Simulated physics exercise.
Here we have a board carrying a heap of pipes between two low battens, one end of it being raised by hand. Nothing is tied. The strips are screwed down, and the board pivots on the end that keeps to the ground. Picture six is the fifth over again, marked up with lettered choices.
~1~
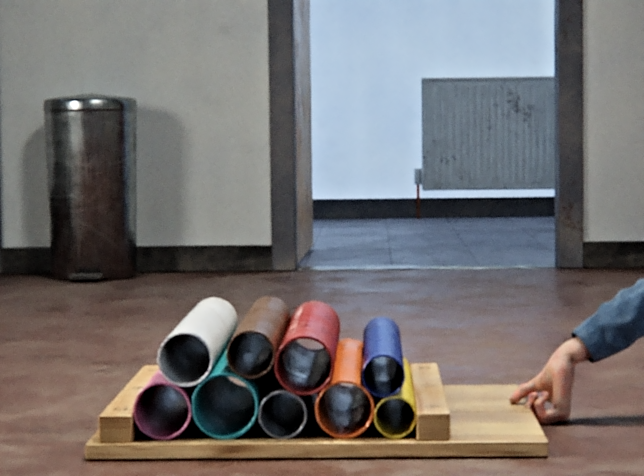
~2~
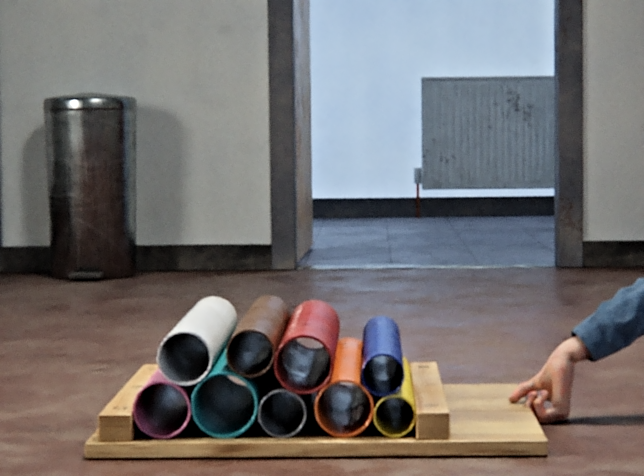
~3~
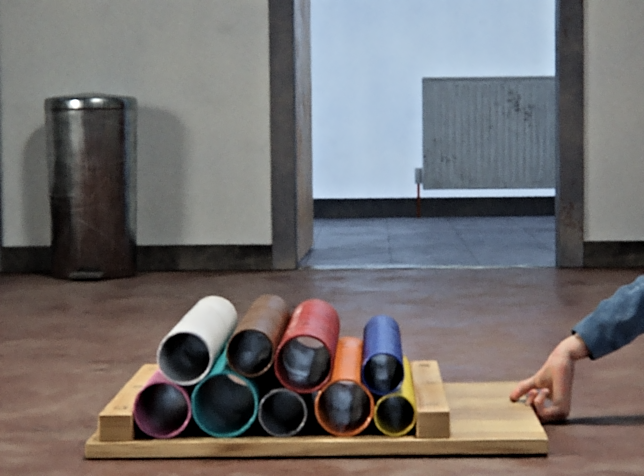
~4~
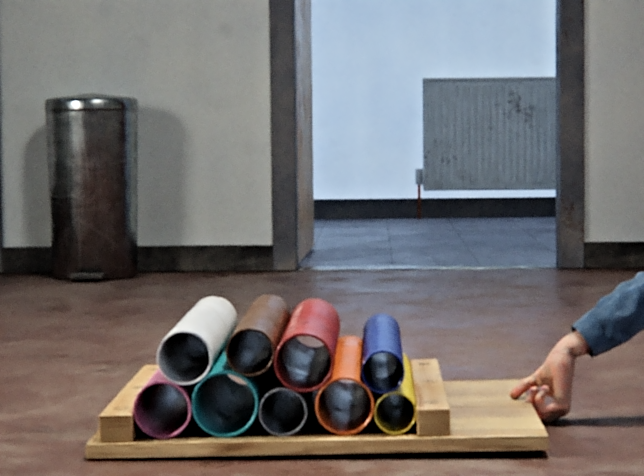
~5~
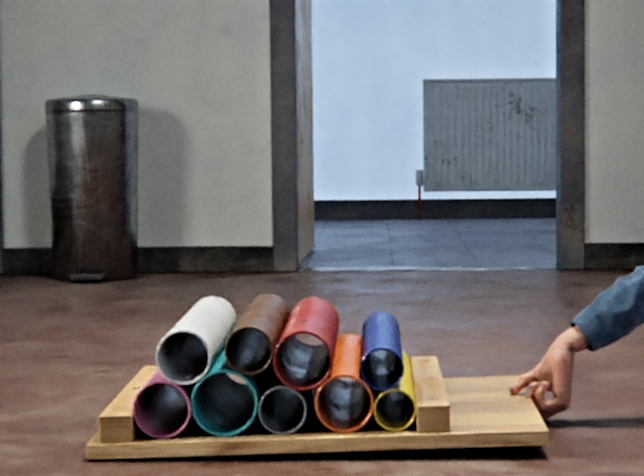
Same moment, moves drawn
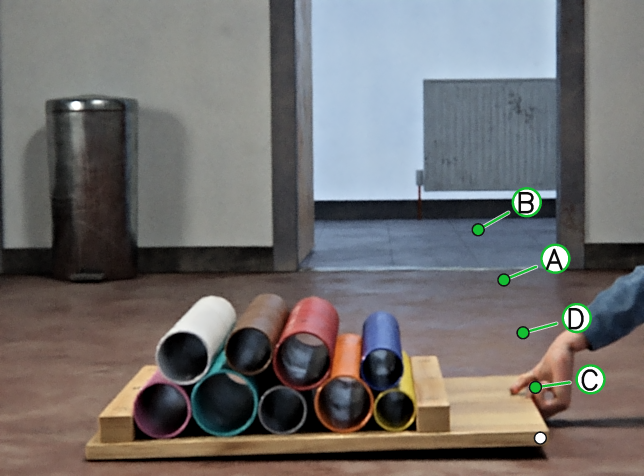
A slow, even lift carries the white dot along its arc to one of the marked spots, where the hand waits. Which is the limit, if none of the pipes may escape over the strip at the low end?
At most to D.
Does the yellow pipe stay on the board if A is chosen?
Yes.
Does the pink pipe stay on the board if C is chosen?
Yes, with C.
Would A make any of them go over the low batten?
At A: Yes.
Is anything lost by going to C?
No, at C.
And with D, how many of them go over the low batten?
The count is none.
On the marked copy, A at (504, 280); B at (478, 230); C at (536, 387); D at (523, 333); the white dot at (540, 438).
With D. Early on, board at 12°.
Further on, board at 15°.
At the end, board at 15°, none over the low batten.
As for the rest, A two over the low batten (brown, white); B two over the low batten (brown, white); C none over the low batten.
